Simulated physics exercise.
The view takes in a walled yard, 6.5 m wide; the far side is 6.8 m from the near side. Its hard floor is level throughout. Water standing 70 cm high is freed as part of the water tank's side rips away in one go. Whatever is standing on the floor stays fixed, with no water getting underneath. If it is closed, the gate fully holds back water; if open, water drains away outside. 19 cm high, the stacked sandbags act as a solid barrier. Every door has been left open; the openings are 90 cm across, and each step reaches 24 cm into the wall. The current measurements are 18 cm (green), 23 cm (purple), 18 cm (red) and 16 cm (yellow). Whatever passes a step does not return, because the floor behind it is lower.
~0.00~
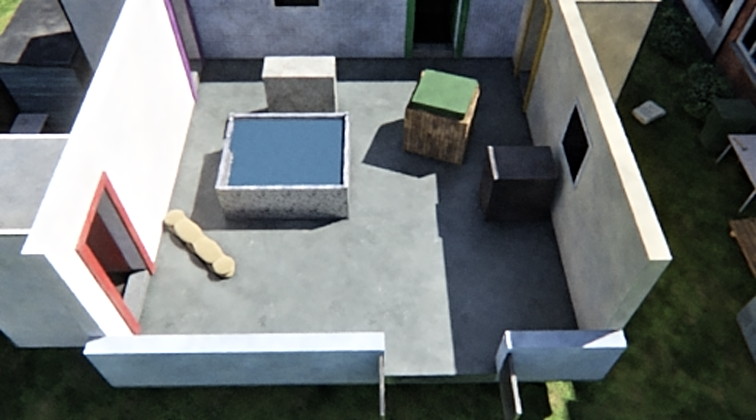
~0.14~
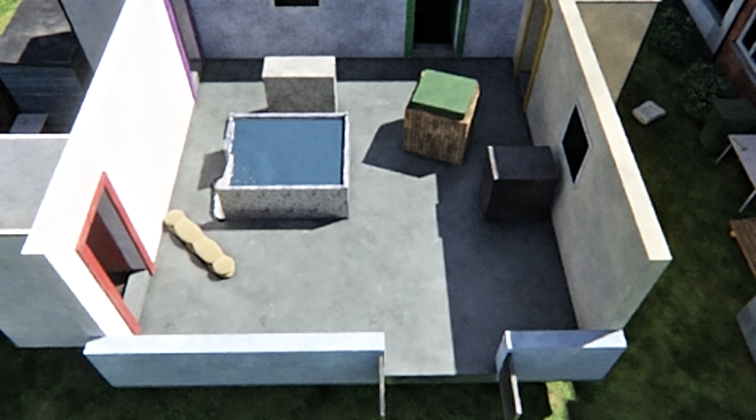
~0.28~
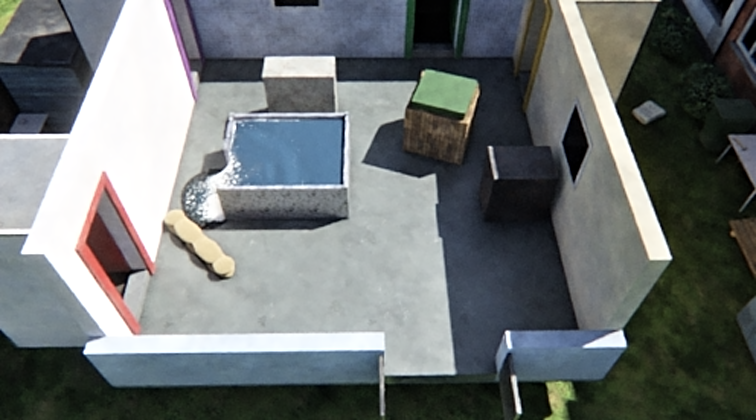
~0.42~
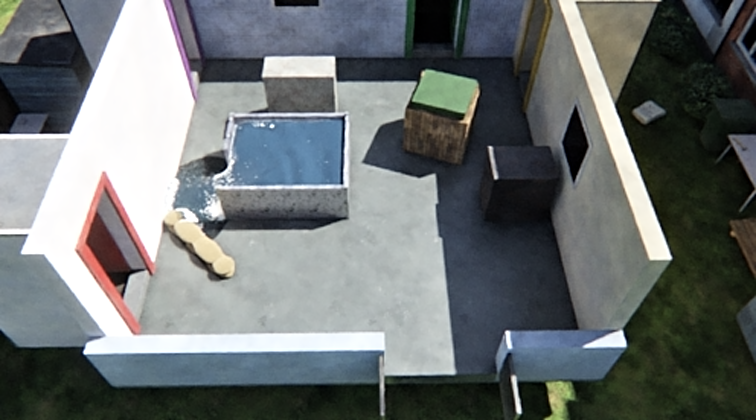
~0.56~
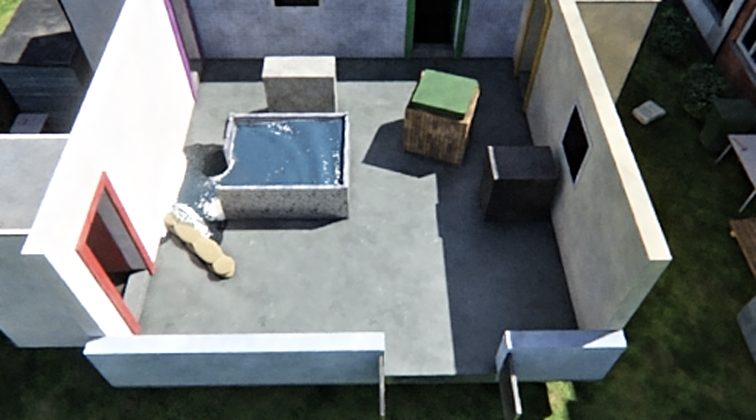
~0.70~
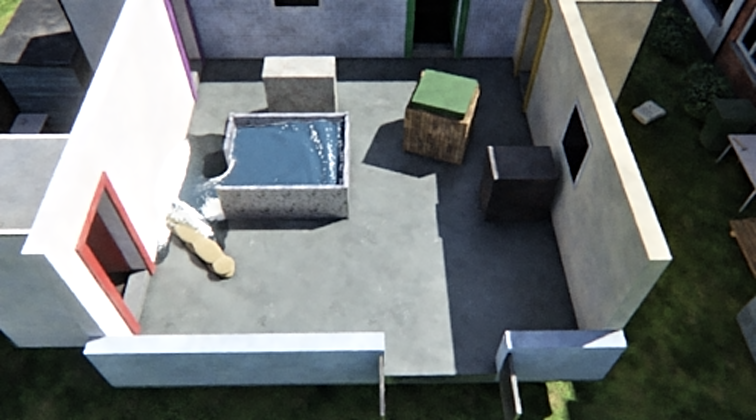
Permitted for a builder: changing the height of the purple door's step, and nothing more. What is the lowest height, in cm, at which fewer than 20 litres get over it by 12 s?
11 cm.
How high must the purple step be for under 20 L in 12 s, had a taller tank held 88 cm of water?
A step of about 13.5 cm does it.
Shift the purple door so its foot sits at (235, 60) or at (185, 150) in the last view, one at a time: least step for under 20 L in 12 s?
Around 17 and 11.5 cm respectively.
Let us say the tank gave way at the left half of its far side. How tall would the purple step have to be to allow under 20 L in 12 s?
Some 26 centimetres.
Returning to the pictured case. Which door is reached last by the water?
I'd say the yellow door.
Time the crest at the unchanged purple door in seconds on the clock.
Roughly 6.0 s.
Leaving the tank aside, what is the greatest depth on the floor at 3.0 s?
Max depth: Near 32 cm.
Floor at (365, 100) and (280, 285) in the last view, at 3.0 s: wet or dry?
Note: Point one not yet reached; point two reached.
After 1.4 s water covers 15 % of the floor, deepest (50 cm) near (170, 203); 2 cm at the purple door, 0 litres in over its 23 cm step.
After 3.0 s water covers 40 % of the floor, deepest (32 cm) near (187, 220); 4 cm at the purple door, 0 litres in over its 23 cm step.
After 12.0 s water covers 95 % of the floor, deepest (9 cm) near (503, 184); 6 cm at the purple door, 0 litres in over its 23 cm step.
At the purple door as built, the water arrived by 1.4 s and peaked near 13 cm at 6.2 s.
With a step of 9 cm, 35 litres would have come in within the 12 s; with 12 cm, 13 litres. So under 20 litres takes about 11 cm.
